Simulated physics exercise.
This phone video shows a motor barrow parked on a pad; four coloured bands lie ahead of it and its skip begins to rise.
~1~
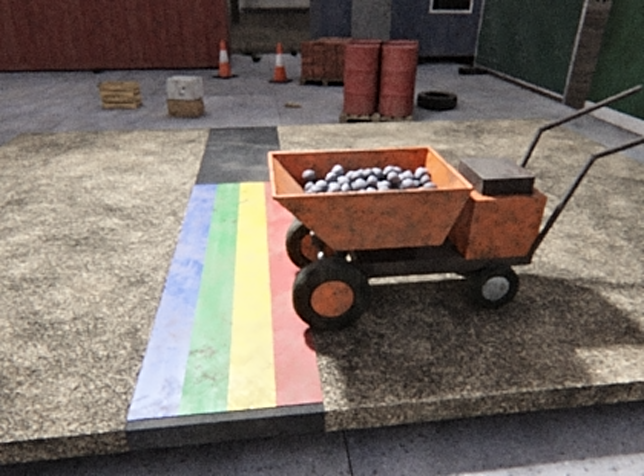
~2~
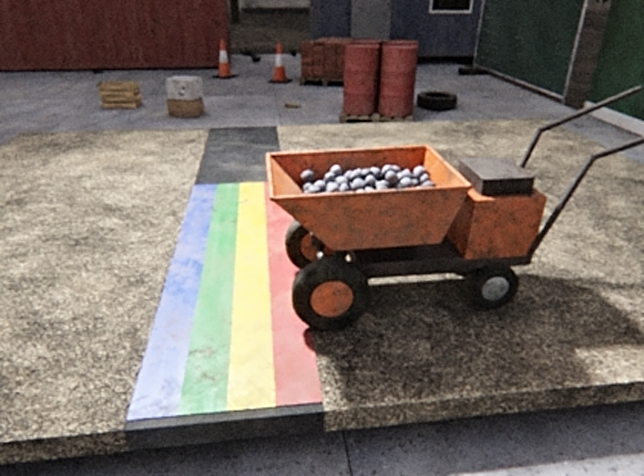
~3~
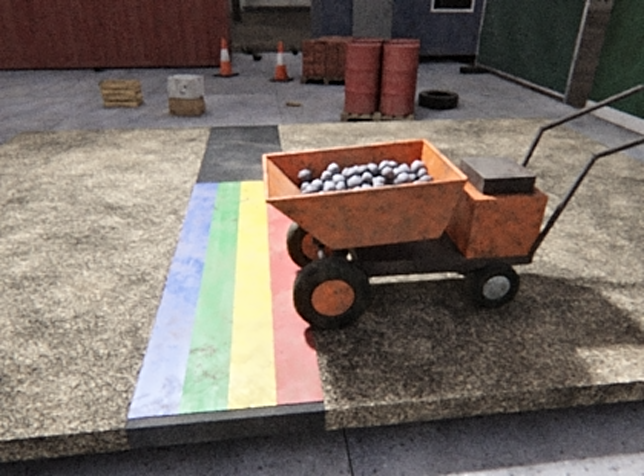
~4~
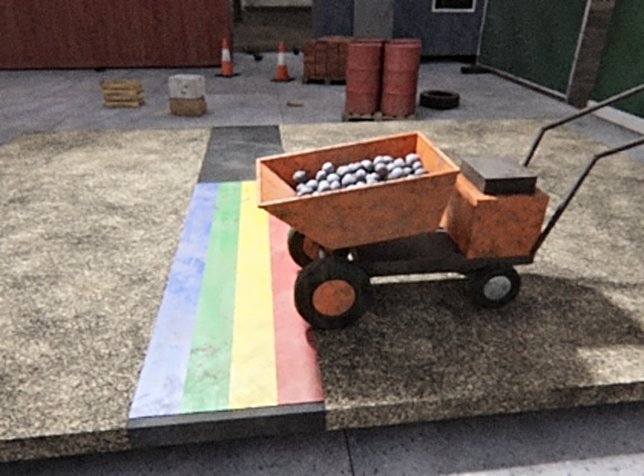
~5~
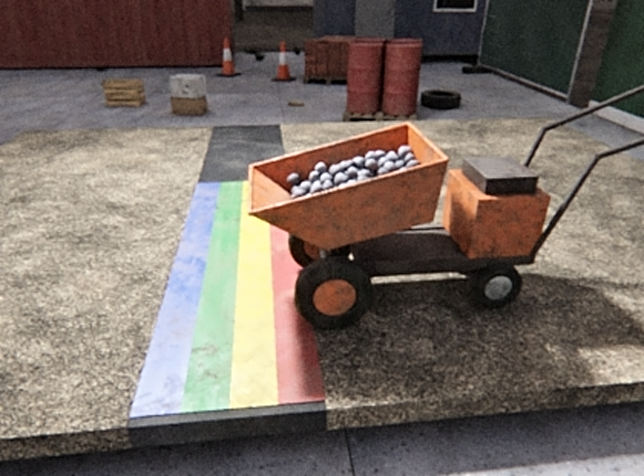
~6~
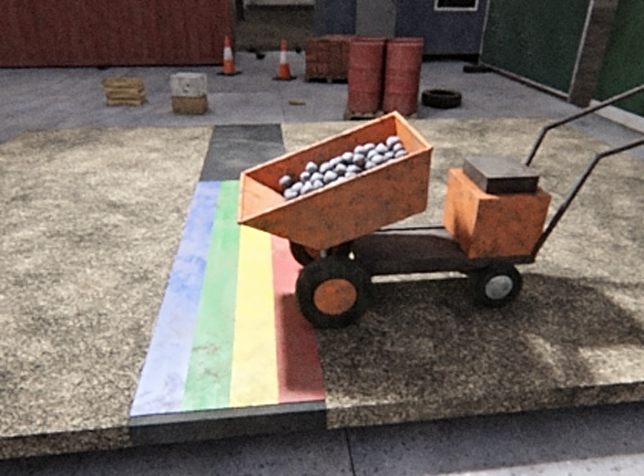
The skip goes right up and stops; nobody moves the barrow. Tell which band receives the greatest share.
I would say the blue band receives it.
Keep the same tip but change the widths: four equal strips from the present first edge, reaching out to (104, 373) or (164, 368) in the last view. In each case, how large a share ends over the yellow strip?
0 and 0 percent, roughly.
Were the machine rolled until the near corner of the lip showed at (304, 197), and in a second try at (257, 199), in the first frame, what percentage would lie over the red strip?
About 0 percent at the first place and about 0 percent at the second.
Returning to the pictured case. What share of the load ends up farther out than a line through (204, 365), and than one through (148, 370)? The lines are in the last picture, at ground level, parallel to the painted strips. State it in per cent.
In order, some 70 % then some 30 %.
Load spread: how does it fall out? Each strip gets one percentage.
Per strip, roughly: Red 0, yellow 0, green 5, blue 35.
Soon after the last picture, skip tipped steeply; all in the skip.
A little later, skip tipped right over; about half in the skip; a small part over the green strip; about a quarter over the blue strip; a small part off the paint.
Later still, skip tipped right over; about a third in the skip; a small part over the green strip; about a third over the blue strip; about a quarter off the paint.
At rest, skip tipped right over; about a third in the skip; none over the red strip; none over the yellow strip; a small part over the green strip; about a third over the blue strip; about a quarter off the paint.
